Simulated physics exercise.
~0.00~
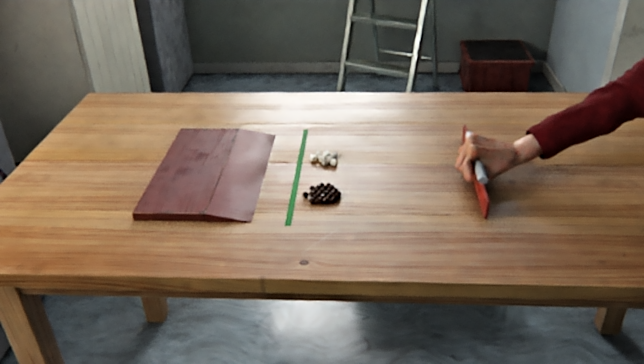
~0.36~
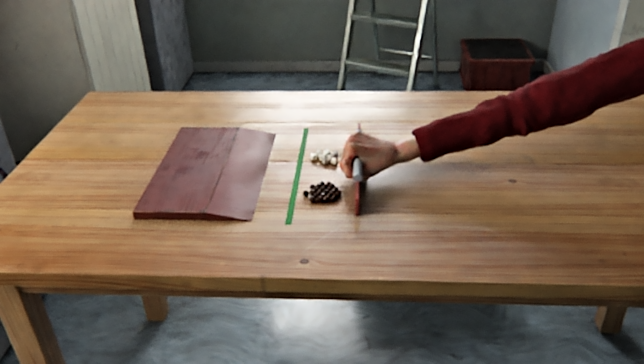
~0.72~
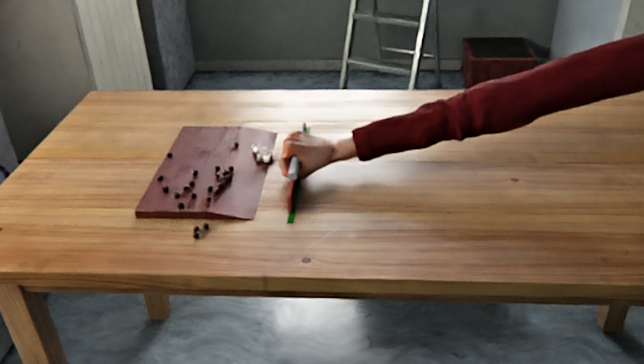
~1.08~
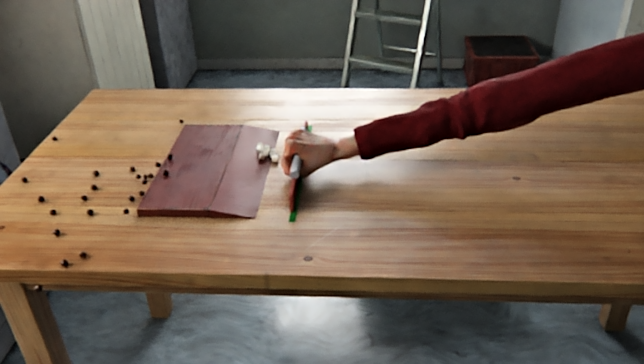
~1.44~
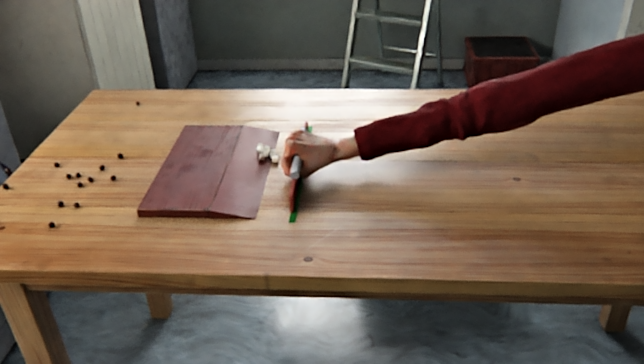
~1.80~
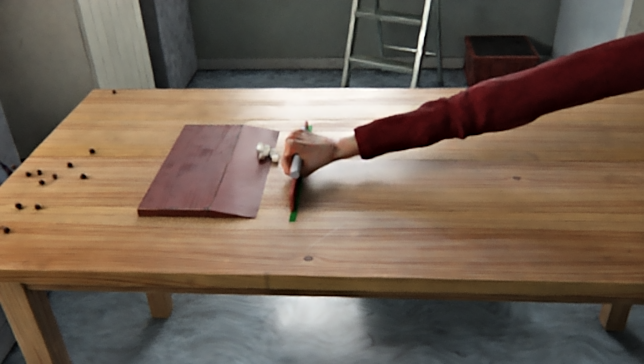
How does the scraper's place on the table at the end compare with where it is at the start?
At the start the scraper is out on the right part of the table, well away from the ramp, and at the end it stands farther left, at the green tape beside the ramp.
In a grey room with a stepladder and a reddish bin at the back, a wooden table is seen from the front and slightly above. A dark red ramp lies on the left beside a strip of green tape, with pale pieces and a nearer heap of dark beads just right of it. From the right, a hand in a dark red sleeve slides a red scraper leftward and stops it at the tape. The dark beads scatter up the ramp, pass over it and roll on across the table's left end, while the pale pieces stay at the ramp's right edge.
